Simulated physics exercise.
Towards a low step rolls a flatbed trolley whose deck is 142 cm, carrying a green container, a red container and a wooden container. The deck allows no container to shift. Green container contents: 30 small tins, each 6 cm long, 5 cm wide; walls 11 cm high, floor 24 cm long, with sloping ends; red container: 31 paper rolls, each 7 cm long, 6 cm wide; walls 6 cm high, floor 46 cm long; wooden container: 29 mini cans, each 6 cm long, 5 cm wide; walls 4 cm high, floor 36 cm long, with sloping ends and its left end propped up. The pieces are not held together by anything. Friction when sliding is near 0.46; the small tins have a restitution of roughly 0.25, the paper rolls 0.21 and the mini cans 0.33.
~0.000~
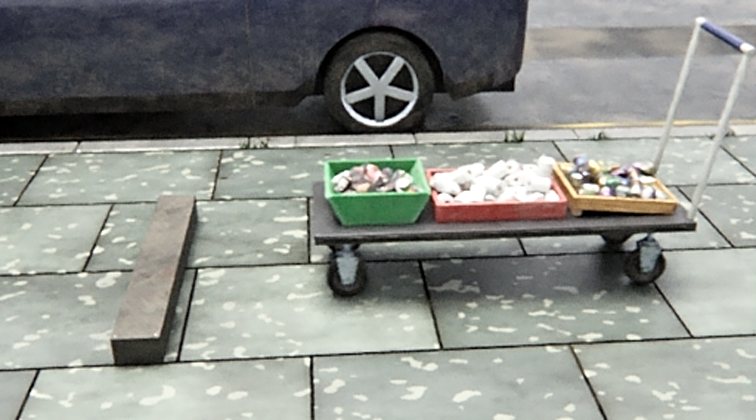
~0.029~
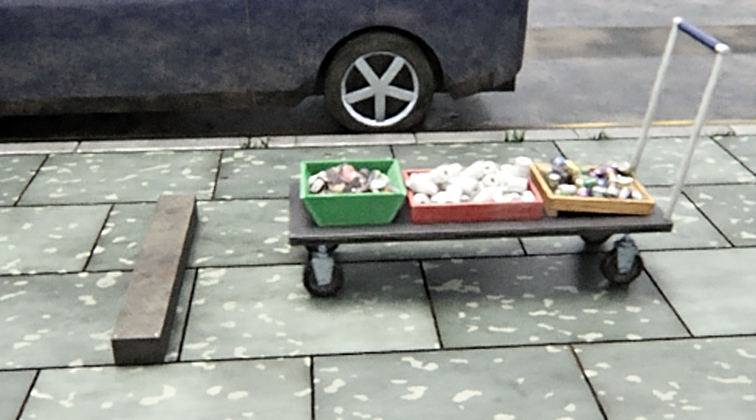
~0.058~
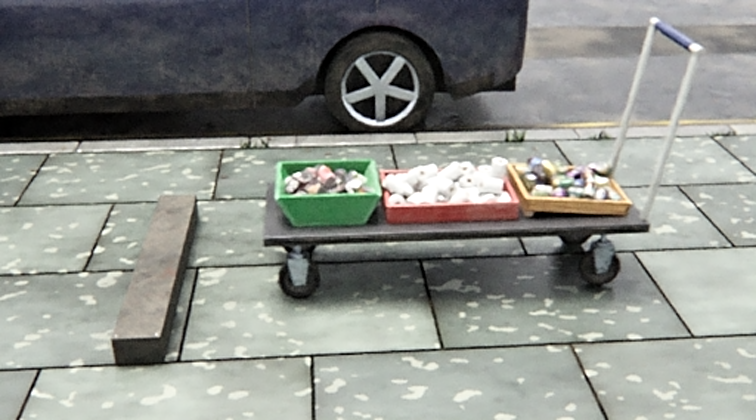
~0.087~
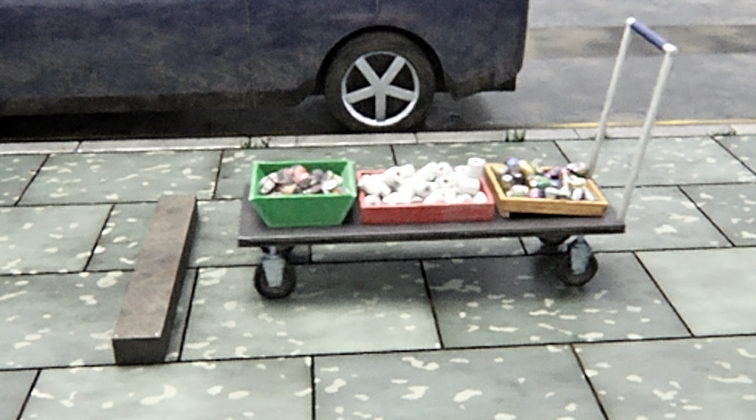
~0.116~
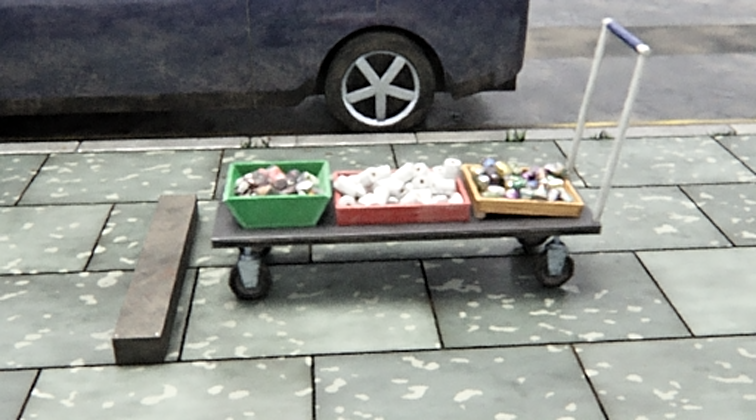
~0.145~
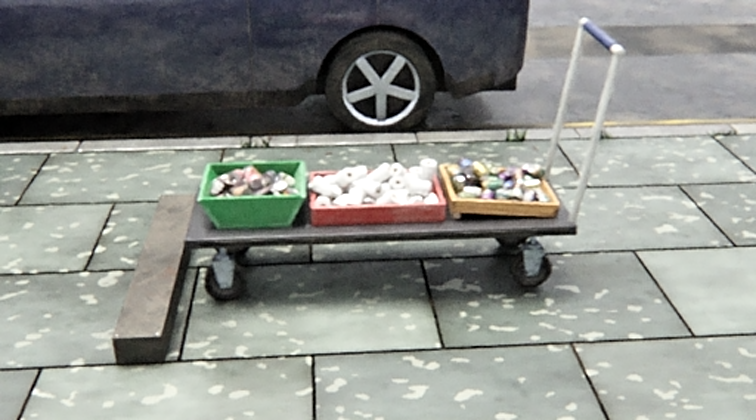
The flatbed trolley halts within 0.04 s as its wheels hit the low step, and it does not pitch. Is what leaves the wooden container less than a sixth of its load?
No, it is more than a sixth.
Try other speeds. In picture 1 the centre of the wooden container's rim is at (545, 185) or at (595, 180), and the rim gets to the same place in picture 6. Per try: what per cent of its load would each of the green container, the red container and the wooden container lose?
Try by try, the green container would lose 0 then 10 per cent, the red container 0 then 10 per cent, and the wooden container 0 then 40 per cent.
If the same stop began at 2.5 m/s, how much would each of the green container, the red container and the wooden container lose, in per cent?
In that case the green container sheds 10 per cent of its load, the red container 20 per cent, and the wooden container 20 per cent.
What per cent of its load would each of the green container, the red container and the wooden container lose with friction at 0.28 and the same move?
Green container 40%, red container 20%, wooden container 30%.
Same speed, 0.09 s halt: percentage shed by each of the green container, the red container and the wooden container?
That way you'd get green container at 20, red container at 20, and wooden container at 20 percent.
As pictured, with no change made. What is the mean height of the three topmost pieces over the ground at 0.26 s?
Around 54 cm high.
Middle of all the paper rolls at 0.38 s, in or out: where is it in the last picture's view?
Near (316, 190) in pixels.
After 0.16 s, the wheels strike.
After 0.26 s, green container 30 in, 0 out, red container 31 in, 0 out and wooden container 25 in, 4 out.
After 0.38 s, green container 29 in, 1 out, red container 24 in, 7 out and wooden container 18 in, 11 out.
After 0.61 s, green container 25 in, 5 out, red container 22 in, 9 out and wooden container 14 in, 15 out.
Outcome (at 1.11 s), green container 25 in, 5 out, red container 22 in, 9 out and wooden container 14 in, 15 out. Asked share, 15 of 29, 52 per cent.
